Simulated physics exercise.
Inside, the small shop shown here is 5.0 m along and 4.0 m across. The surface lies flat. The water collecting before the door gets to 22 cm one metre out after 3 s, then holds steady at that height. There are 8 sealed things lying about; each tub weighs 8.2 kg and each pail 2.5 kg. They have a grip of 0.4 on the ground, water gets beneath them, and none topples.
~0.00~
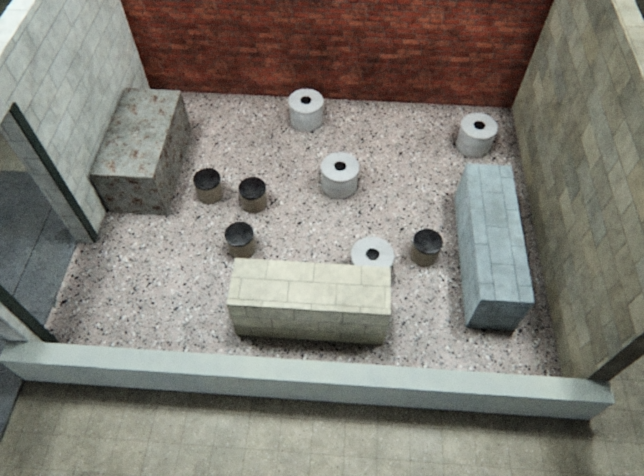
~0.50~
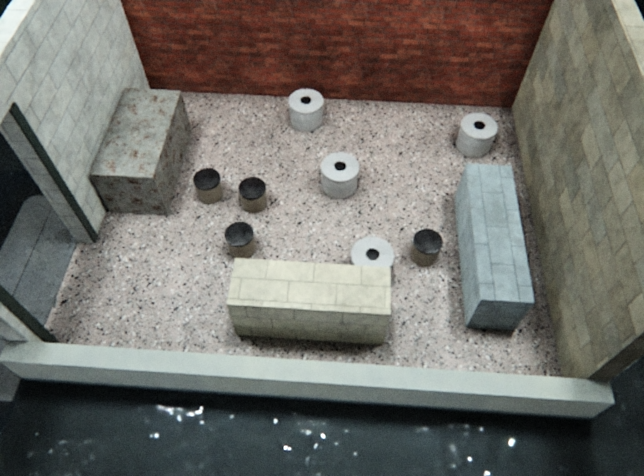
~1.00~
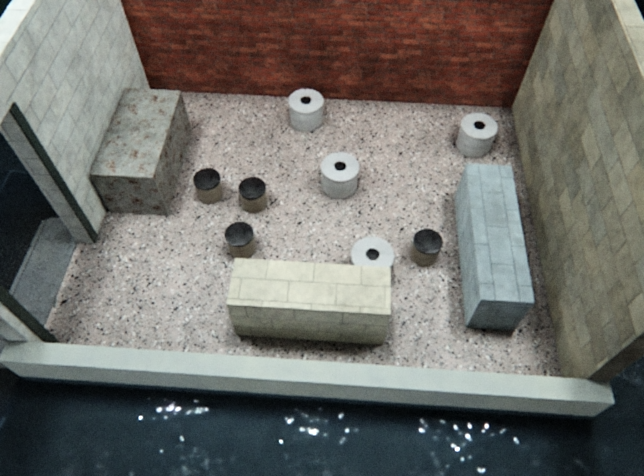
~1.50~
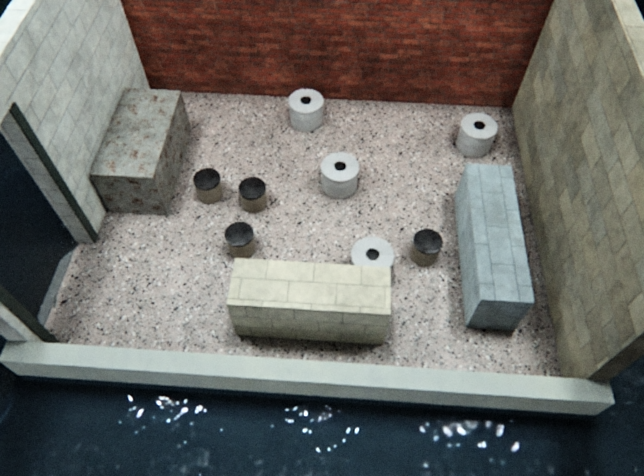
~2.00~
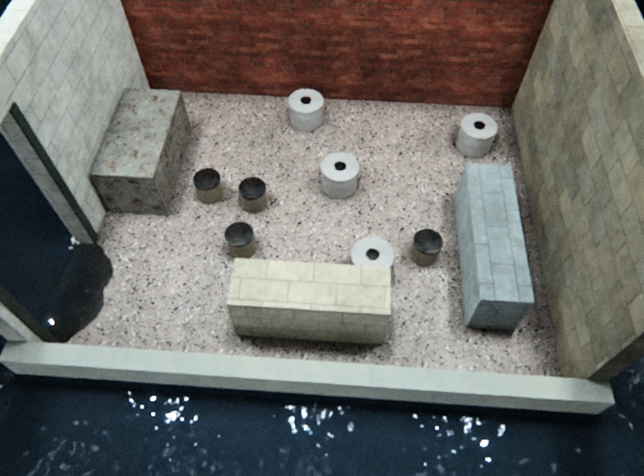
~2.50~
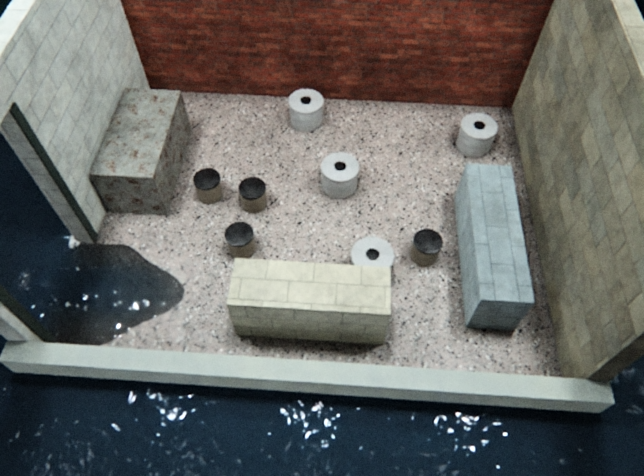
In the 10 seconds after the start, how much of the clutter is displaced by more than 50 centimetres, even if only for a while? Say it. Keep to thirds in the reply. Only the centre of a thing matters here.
My answer: One to two thirds.
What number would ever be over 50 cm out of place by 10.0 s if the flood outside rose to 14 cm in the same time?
That would make 2 of them.
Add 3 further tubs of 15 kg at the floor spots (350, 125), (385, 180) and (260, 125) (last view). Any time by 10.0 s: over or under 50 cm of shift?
In order: Below the mark, below the mark, below the mark.
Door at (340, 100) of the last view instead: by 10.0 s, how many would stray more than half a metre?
Count: 7.
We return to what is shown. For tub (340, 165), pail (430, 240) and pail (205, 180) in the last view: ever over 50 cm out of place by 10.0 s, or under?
Same order as the question: Greater, smaller, smaller.
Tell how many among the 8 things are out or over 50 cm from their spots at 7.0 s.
3.
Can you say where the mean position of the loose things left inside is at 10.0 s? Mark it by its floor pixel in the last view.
Centre of the remaining things: Roughly (397, 163).
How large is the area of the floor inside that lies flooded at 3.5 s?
About 4.0 m2.
After 3.5 s 0 of 8 are over 50 cm from their spots; 0 afloat.
After 4.5 s 2 of 8 are over 50 cm from their spots; 0 afloat.
After 7.0 s 3 of 8 are over 50 cm from their spots; 2 afloat.
After 10.0 s 3 of 8 are over 50 cm from their spots, and 3 have been at some point; 7 afloat.
